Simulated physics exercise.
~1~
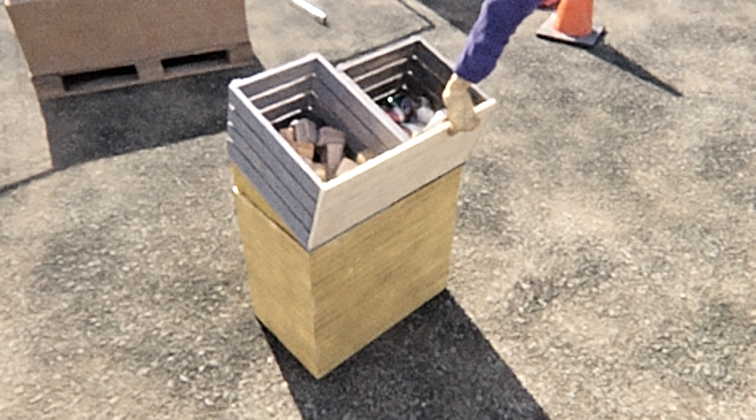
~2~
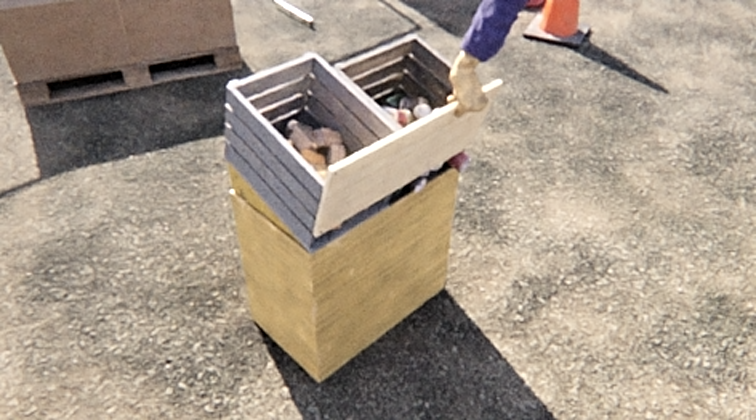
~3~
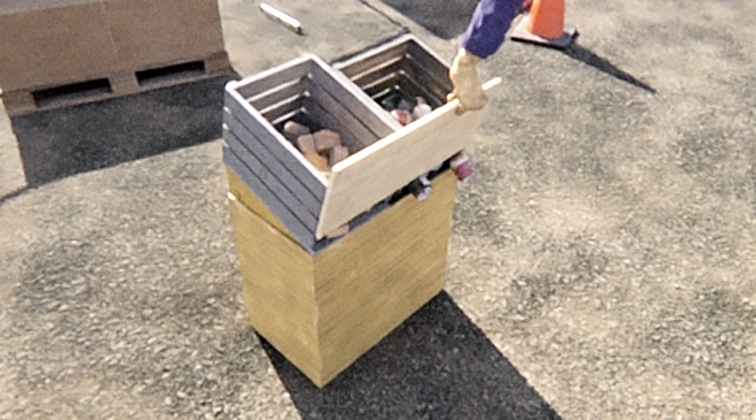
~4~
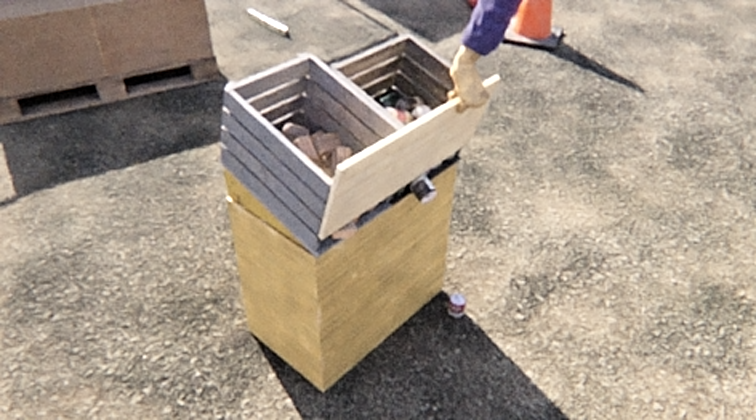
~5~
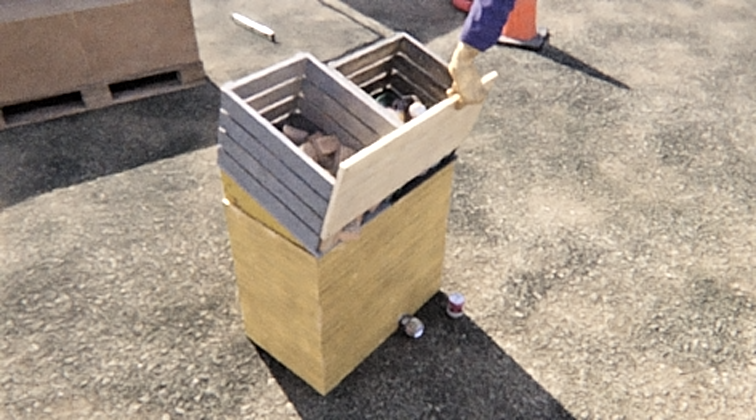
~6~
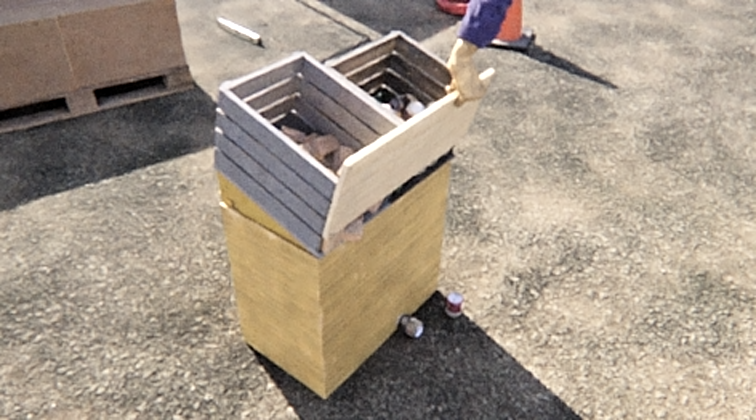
Two slatted crates, one grey and one darker, sit tilted side by side on a tall yellowish wooden box on sunlit rough paving, seen from above as the view drifts slightly sideways. Wood pieces fill the grey crate and small cans the dark one behind it, with a loaded pallet at upper left and an orange cone at upper right. A gloved hand in a purple sleeve raises the pale front board a little. Two cans slide out beneath it, and one drops to the ground, then the other. Both lie beside the box while the rest stay inside.
